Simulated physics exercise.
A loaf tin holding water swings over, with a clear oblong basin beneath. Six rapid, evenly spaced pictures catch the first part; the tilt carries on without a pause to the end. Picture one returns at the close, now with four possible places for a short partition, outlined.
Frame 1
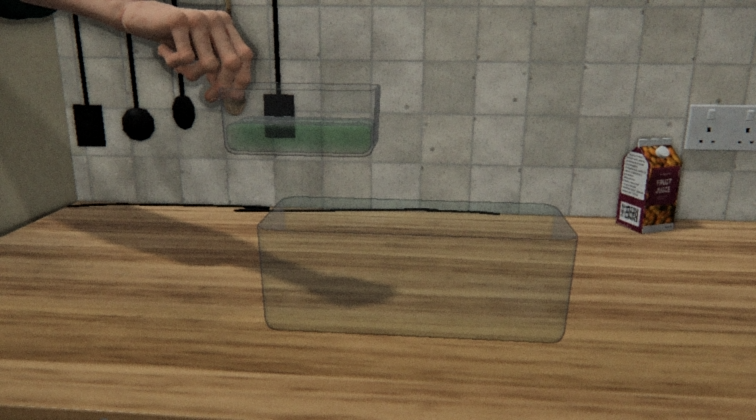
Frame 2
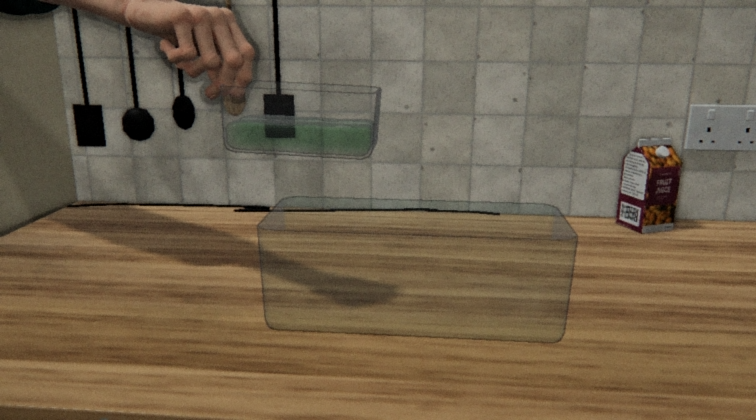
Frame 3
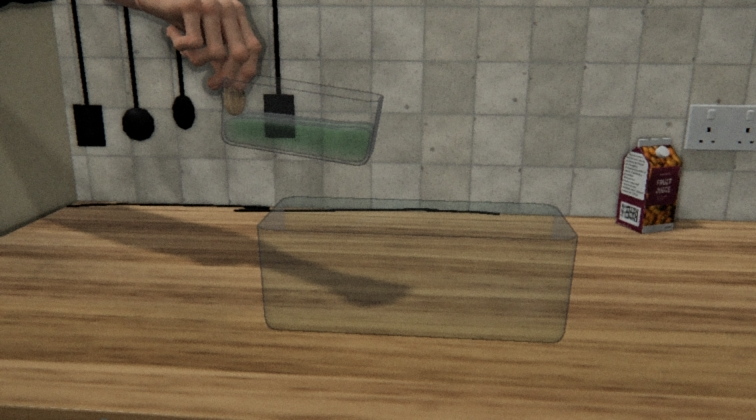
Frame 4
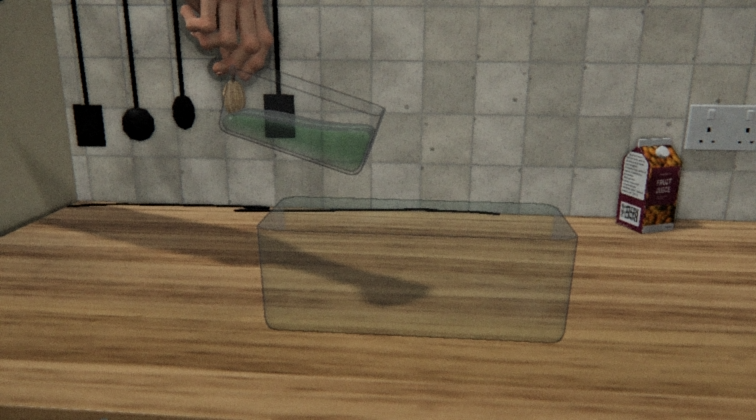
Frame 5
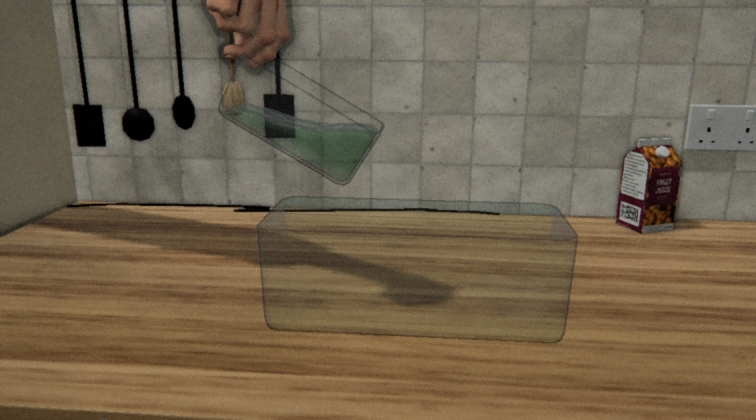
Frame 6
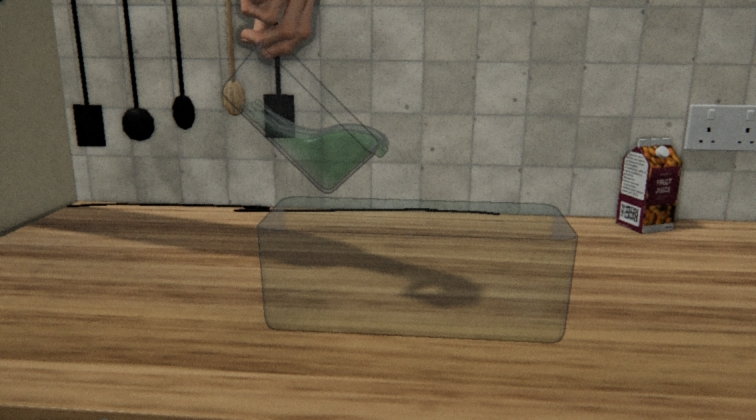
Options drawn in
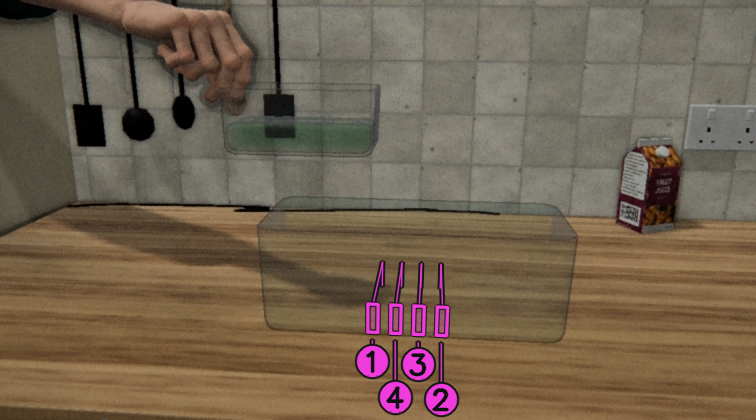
The clip shows a hand above a clear rectangular container of green-tinted liquid, which tilts steadily down to the right over a larger clear basin on a wooden counter, until the liquid slips just over its lip.
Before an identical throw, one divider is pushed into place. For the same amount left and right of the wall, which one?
4 works best here.
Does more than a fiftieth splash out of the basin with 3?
No.
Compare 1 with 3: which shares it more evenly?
1 it is.
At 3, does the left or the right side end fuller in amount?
The left one.
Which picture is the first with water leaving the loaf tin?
In picture 6.
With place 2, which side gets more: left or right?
The left one.
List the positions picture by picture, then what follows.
Upright, lip at (375, 87); basin from (265, 326) to (564, 340); nothing has left yet, in the first frame.
Tipped about 2°, lip at (376, 90); nothing has left yet, in the second frame.
Tipped about 8°, lip at (379, 98); nothing has left yet, in the third frame.
Tipped about 18°, lip at (381, 111); nothing has left yet, in the fourth frame.
Tipped about 30°, lip at (381, 128); nothing has left yet, in the fifth frame.
Tipped about 44°, lip at (376, 147); water is over the lip, down to (381, 152), in the sixth frame.
On the marked copy, 1 at (372, 339); 2 at (441, 343); 3 at (418, 342); 4 at (395, 341).
With 1, about 35 % ends left of the wall and 64 % right of it.
With 2, about 93 % ends left of the wall and 7 % right of it.
With 3, about 78 % ends left of the wall and 22 % right of it.
With 4, about 49 % ends left of the wall and 51 % right of it.
